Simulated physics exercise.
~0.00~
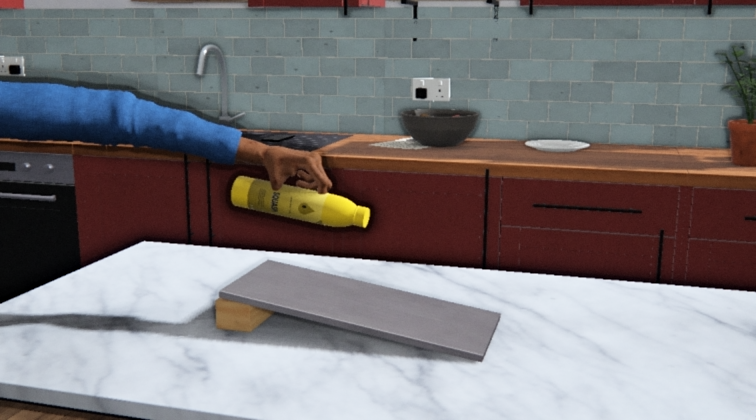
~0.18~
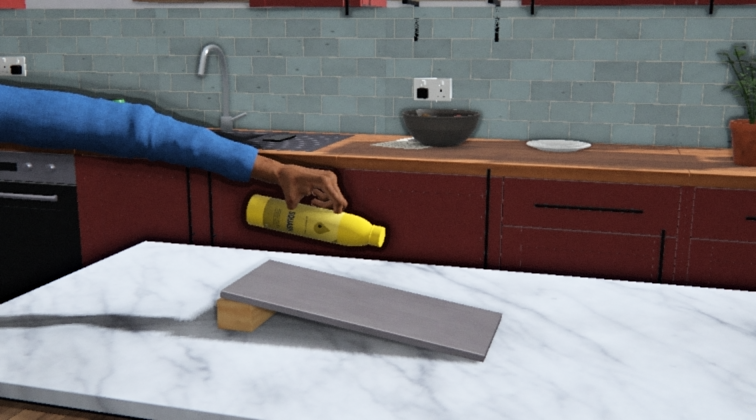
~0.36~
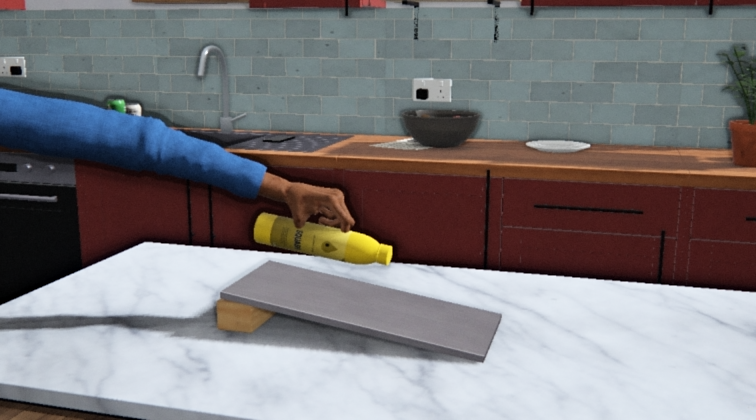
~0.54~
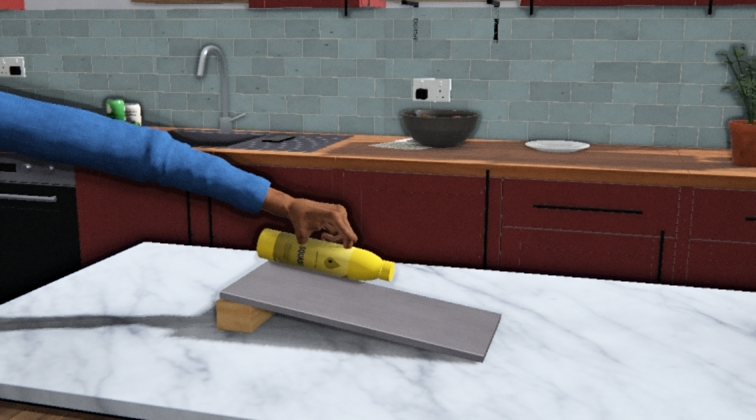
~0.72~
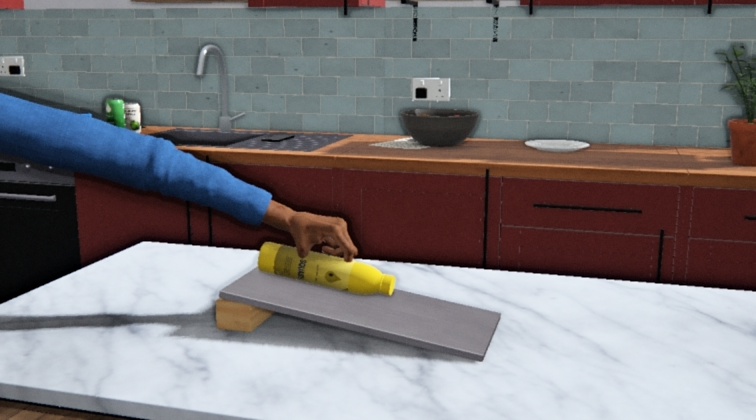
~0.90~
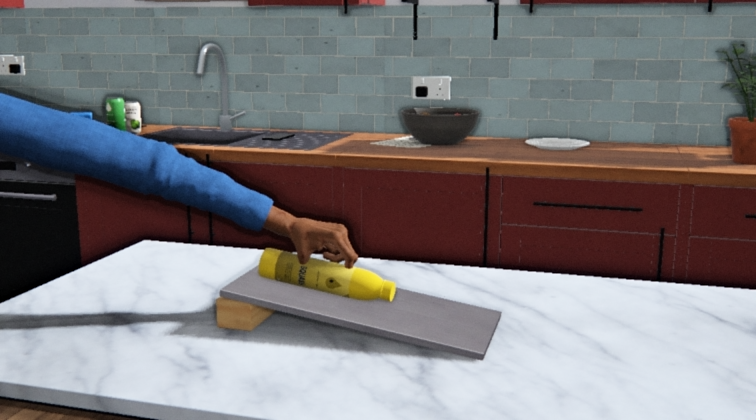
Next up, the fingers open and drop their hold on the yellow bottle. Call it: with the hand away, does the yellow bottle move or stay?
It stays put.
After 1.20 s, no change.
After 1.60 s, yellow bottle resting near (327, 277).
In the end (1.9 s), it is unmoved. At the end, from the last picture's camera, yellow bottle near (328, 277). The yellow bottle remains at rest.
